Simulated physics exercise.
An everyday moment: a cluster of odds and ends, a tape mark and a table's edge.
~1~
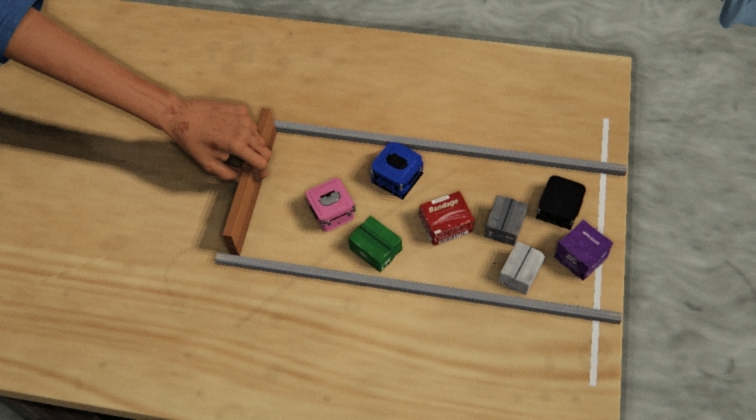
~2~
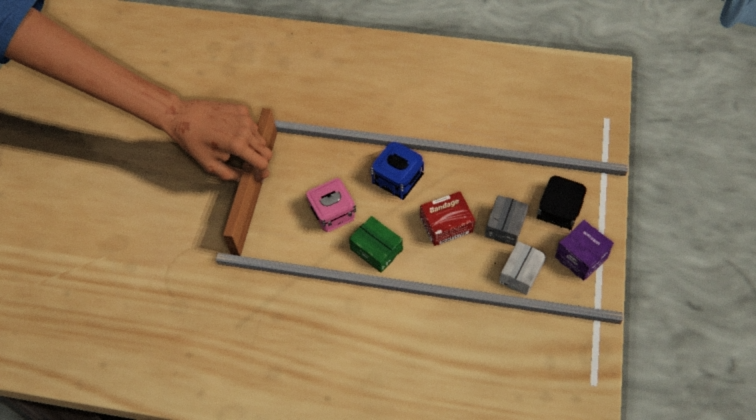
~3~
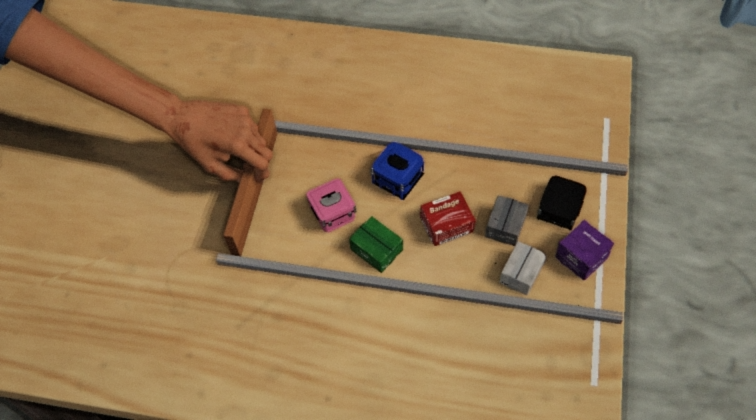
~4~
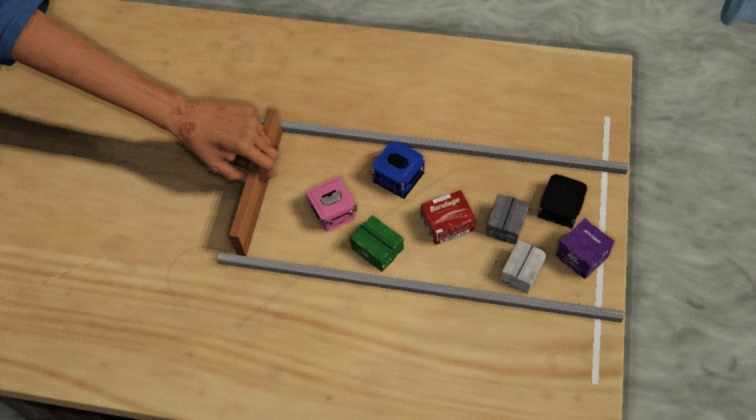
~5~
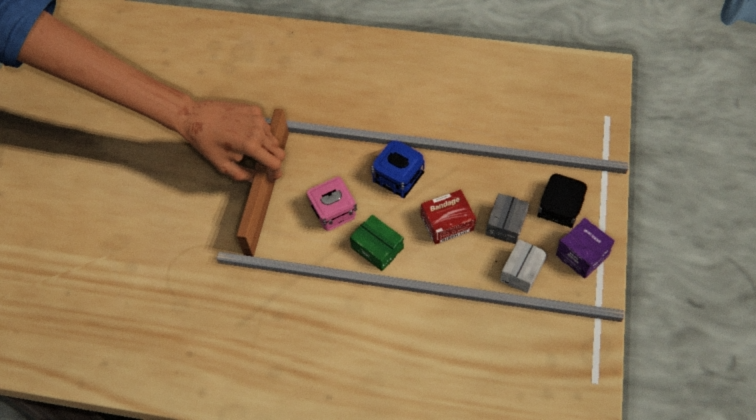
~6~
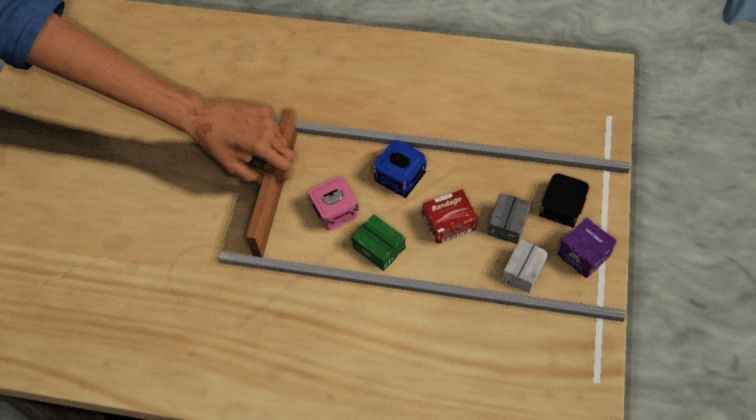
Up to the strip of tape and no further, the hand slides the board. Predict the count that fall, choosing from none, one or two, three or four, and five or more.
The count that fall is five or more.
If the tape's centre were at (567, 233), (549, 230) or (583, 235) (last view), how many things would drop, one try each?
It would be 3, then 2, then 5.
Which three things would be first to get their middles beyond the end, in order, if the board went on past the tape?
In order: The purple box, then the grey box, then the black case.
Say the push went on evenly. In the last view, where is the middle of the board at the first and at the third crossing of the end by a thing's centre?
It sits around (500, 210) and after that around (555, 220).
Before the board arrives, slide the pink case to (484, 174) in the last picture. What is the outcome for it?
Pink case: Gone.
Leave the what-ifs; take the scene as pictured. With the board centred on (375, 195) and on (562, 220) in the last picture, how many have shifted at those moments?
In order, the tallies are 3 and 8.
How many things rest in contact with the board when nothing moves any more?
Count: 3.
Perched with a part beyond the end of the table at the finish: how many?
3 is the number.
A little later, none off yet; purple box at rest near (587, 248); black case at rest near (564, 200); white box at rest near (525, 266).
Next, none off yet; purple box shifted about its own width near (628, 266); black case shifted about its own width near (608, 195); white box shifted about its own width near (554, 276).
When it is over, the number that fall off is five or more; down, red box, grey box, white box, black case and purple box.
